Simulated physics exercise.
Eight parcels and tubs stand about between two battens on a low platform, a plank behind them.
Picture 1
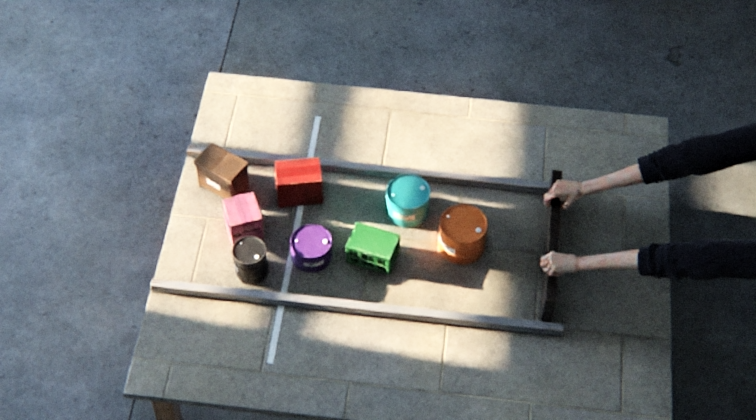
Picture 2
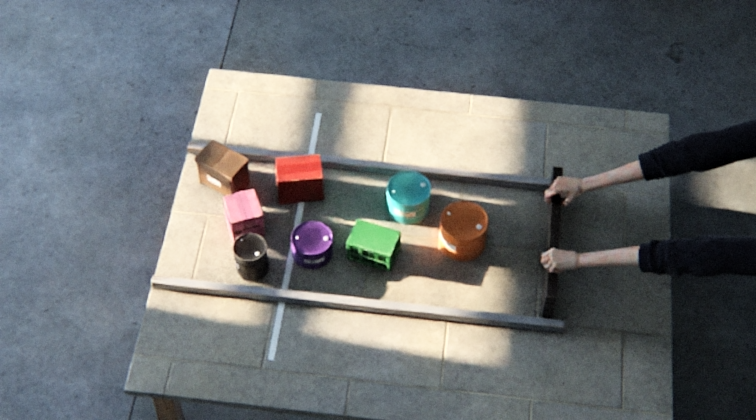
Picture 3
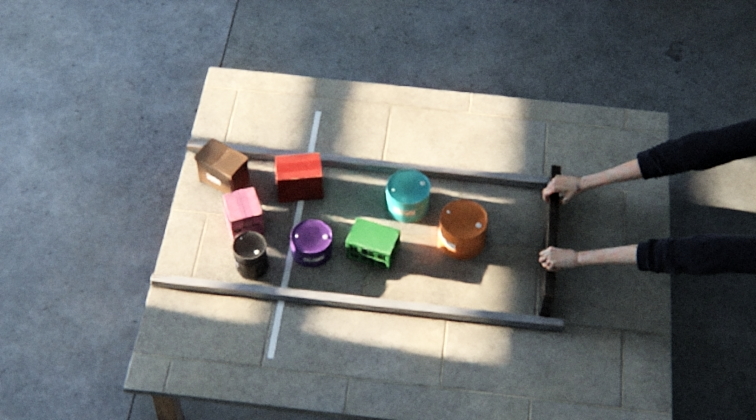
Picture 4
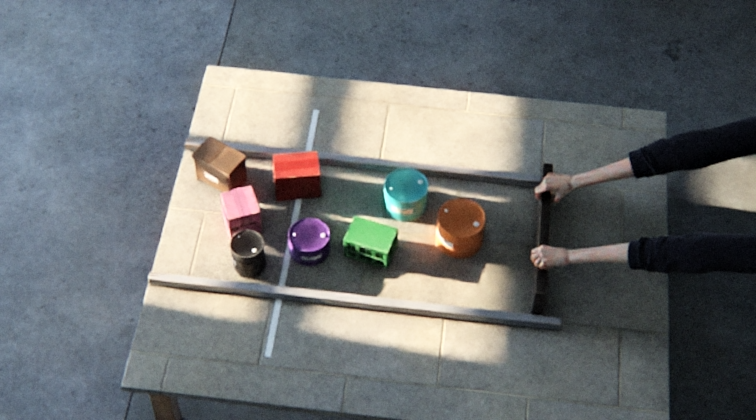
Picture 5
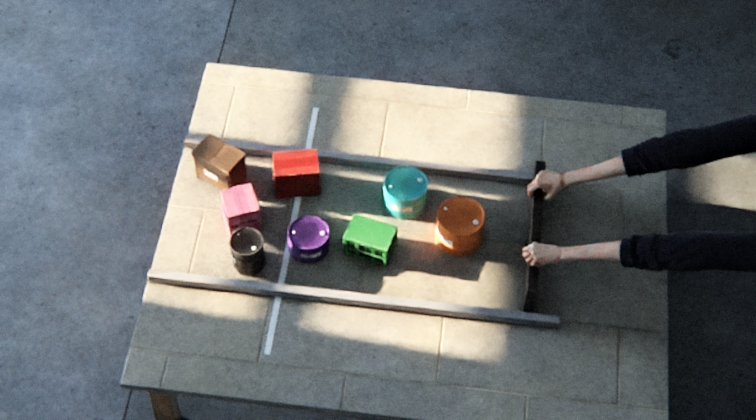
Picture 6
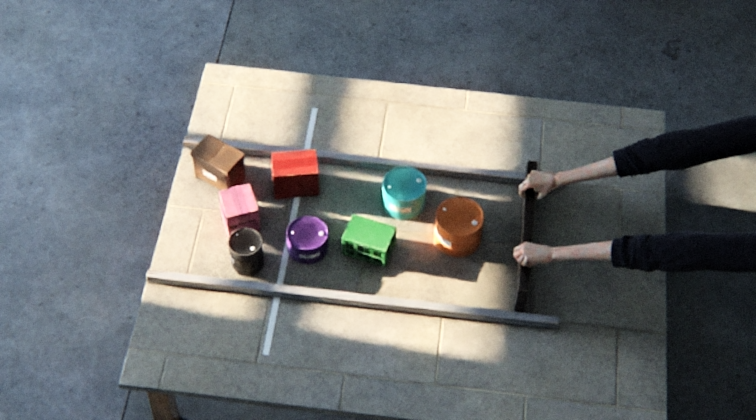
Two hands slid a dark plank a short way left between two rails on a tabletop, drawing a little nearer to the orange canister, while the colourful boxes and tubs stayed practically still.
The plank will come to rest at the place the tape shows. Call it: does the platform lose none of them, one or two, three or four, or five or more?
It loses none.
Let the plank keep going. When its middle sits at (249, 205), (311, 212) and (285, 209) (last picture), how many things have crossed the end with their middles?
The counts would come out as 1, 0 and 0.
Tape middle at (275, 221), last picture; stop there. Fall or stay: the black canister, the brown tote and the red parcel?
Outcome - black canister: It stays up there; brown tote: It is not there; red parcel: It stays up there.
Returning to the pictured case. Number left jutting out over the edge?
The count is 1.
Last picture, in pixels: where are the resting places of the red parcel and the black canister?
Roughly (235, 164) for the first and roughly (217, 258) for the second.
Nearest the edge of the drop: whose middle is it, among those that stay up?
It would be the brown tote.
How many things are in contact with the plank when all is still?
Total: 3.
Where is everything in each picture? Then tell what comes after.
Brown tote (223, 174); pink box (243, 219); black canister (250, 261); plank (552, 246); tape (296, 231), in the first picture.
Pink box (244, 216); red parcel (300, 179), in the second picture.
Black canister (250, 256); orange canister (463, 230), in the third picture.
Brown tote (221, 168); purple canister (309, 242), in the fourth picture.
Pink box (241, 210); turquoise canister (405, 193), in the fifth picture.
Brown tote (219, 166); pink box (239, 211); black canister (246, 252); plank (526, 236); tape (292, 223), in the sixth picture.
Soon after, none off yet; brown tote at rest near (219, 166); pink box at rest near (239, 211); black canister at rest near (246, 252).
In the end, the number that fall off is zero.
